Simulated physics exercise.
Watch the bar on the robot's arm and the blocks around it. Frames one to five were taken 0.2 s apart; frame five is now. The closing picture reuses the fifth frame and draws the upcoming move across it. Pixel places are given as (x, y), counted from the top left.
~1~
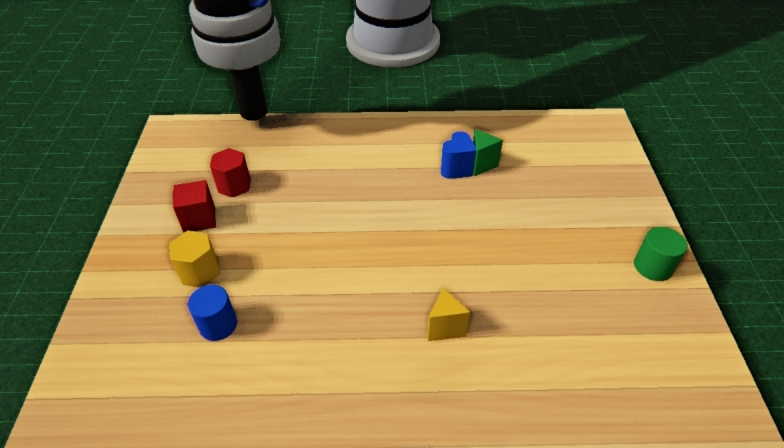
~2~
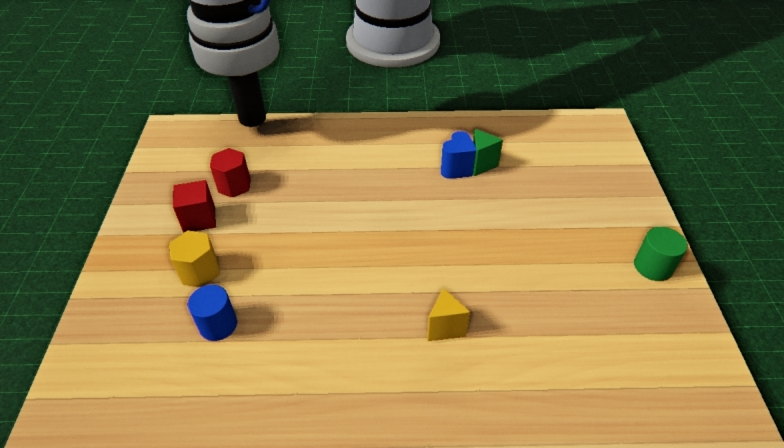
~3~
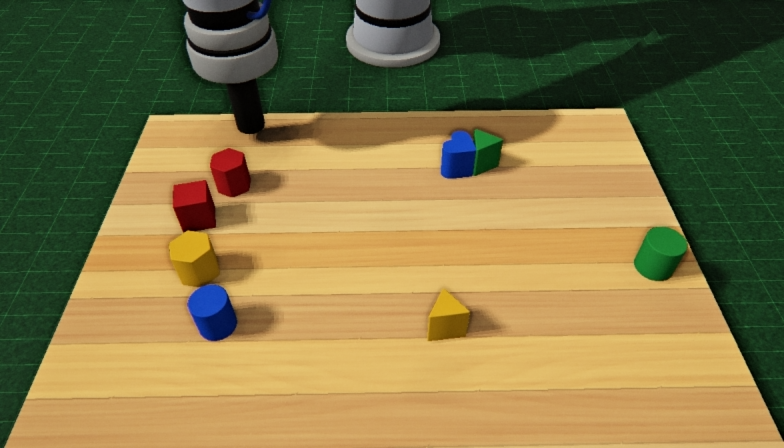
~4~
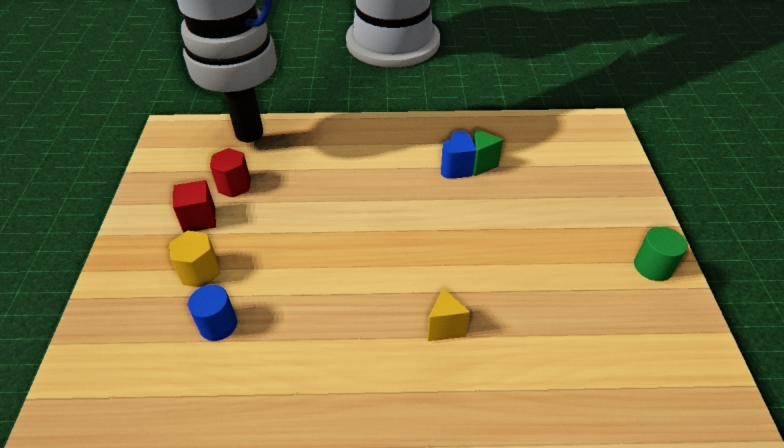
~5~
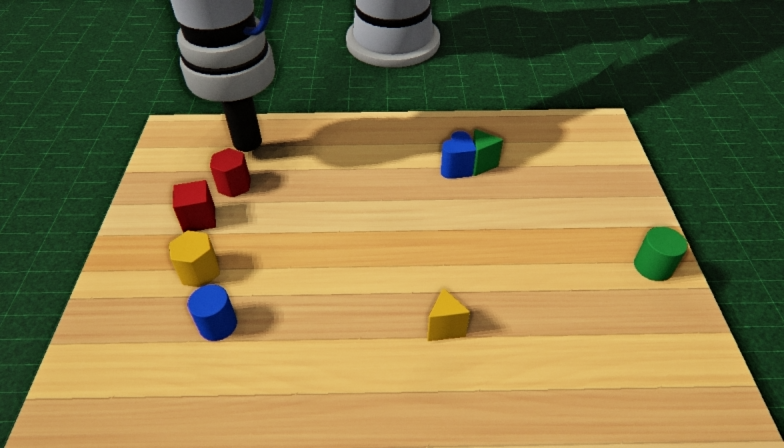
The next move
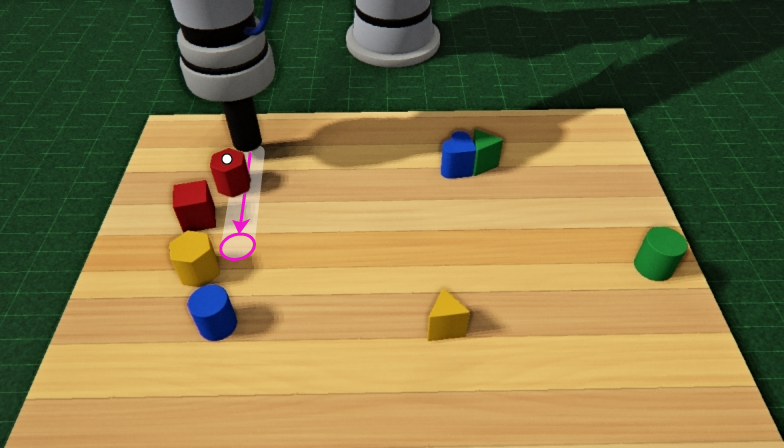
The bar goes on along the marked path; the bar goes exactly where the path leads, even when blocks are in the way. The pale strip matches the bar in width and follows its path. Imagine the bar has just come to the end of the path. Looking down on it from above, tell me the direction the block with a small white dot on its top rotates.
It twists clockwise.
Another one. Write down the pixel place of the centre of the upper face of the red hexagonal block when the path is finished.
My estimate: (195, 213).
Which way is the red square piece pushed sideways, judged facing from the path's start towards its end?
My prediction: Rightwards.
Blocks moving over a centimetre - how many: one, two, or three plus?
The push moves two blocks more than 1 cm.
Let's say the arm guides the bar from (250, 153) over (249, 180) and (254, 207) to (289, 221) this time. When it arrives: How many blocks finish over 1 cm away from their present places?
The result: Two blocks.
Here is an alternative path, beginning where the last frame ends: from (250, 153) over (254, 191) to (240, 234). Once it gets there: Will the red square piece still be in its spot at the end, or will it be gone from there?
Once the path is done, it is somewhere new.
The line goes in a line from (250, 153) to (238, 246); the dot is on the red hexagonal block.
What follows on the original path. One third of the way, bar (244, 172); red square piece (187, 196); red hexagonal block (219, 175), turned 15° clockwise.
Two thirds of the way, bar (239, 203); red square piece (164, 211); red hexagonal block (201, 201), turned 65° clockwise.
At the end, bar (235, 237); yellow hexagonal block unmoved; red square piece (159, 212); red hexagonal block (195, 213), turned 115° clockwise.
